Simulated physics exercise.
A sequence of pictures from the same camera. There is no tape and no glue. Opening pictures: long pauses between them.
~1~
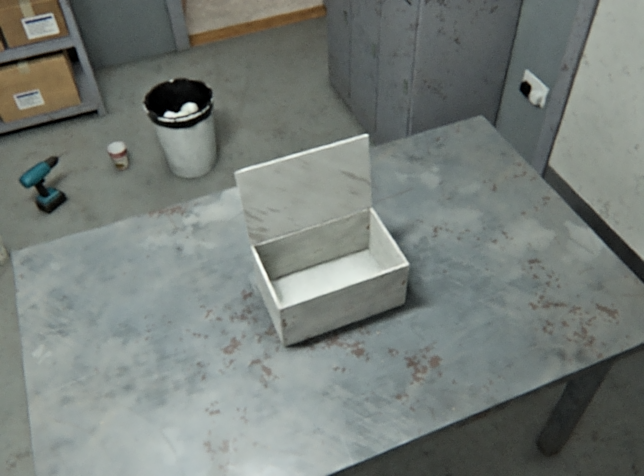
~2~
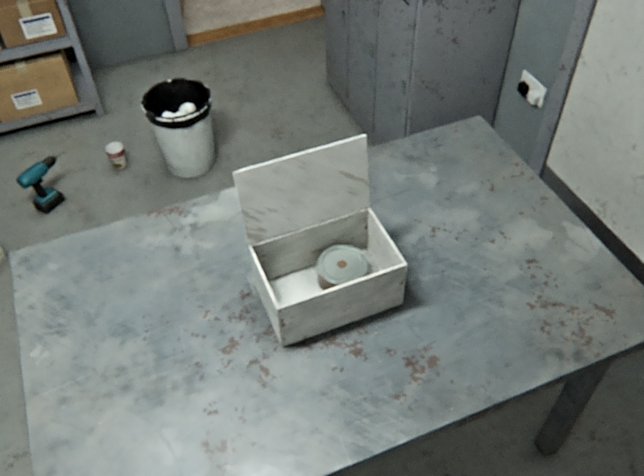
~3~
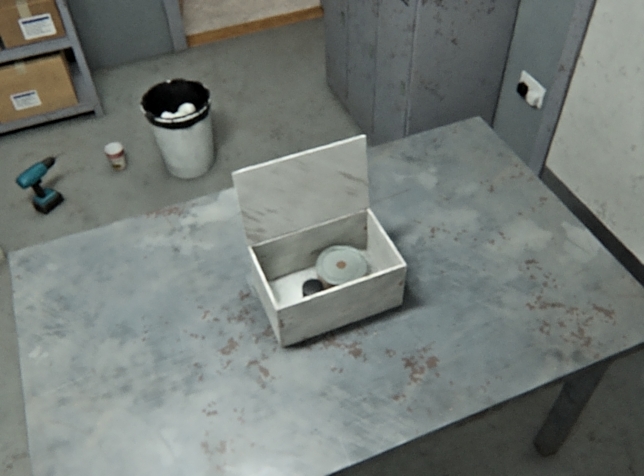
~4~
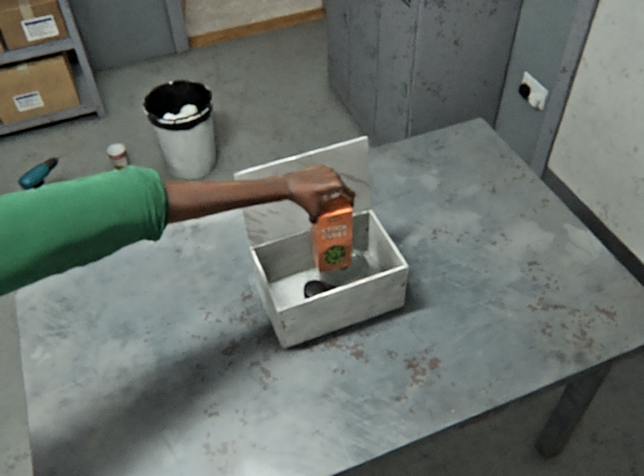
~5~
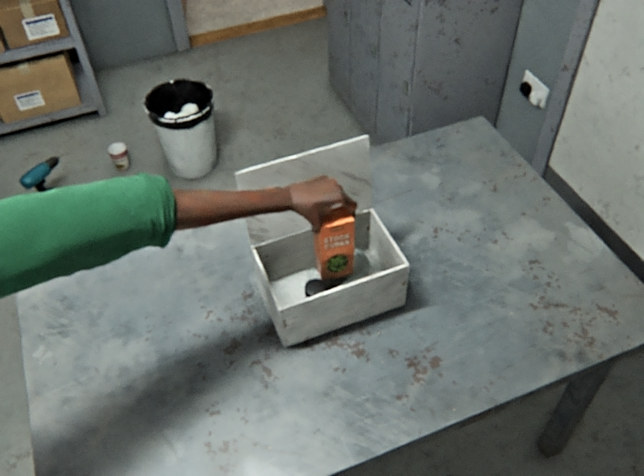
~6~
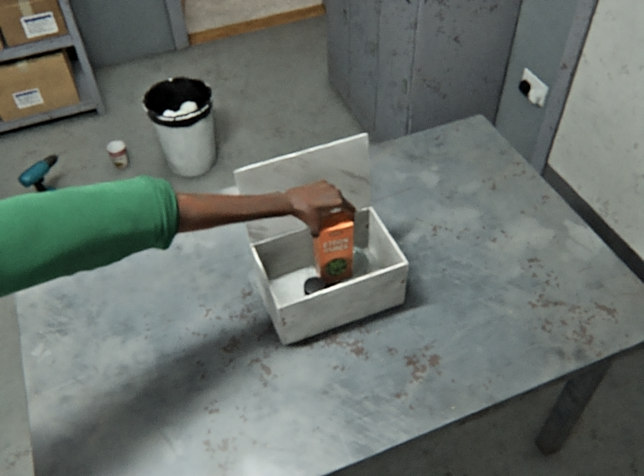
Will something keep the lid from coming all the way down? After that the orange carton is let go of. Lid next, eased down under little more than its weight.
Yes, it stays propped open.
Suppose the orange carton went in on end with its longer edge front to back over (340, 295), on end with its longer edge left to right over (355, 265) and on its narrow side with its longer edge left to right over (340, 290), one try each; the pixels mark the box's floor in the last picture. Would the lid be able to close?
With the first placement it remains raised; with the second it remains raised; with the third it settles down.
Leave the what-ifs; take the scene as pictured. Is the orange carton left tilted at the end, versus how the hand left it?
By the end the orange carton has leaned over.
Then, 1.30 s on from there, lid 84° above the rim.
Then, 1.70 s on from there, lid 50° above the rim; orange carton turned 5° from how it was put near (333, 251).
Then, 1.90 s on from there, lid 27° above the rim; orange carton turned 37° from how it was put near (342, 269).
In the end, lid 17° above the rim; toppled in the box, orange carton; the other 2 unmoved. At the end, from the last picture's camera, orange carton near (341, 266).
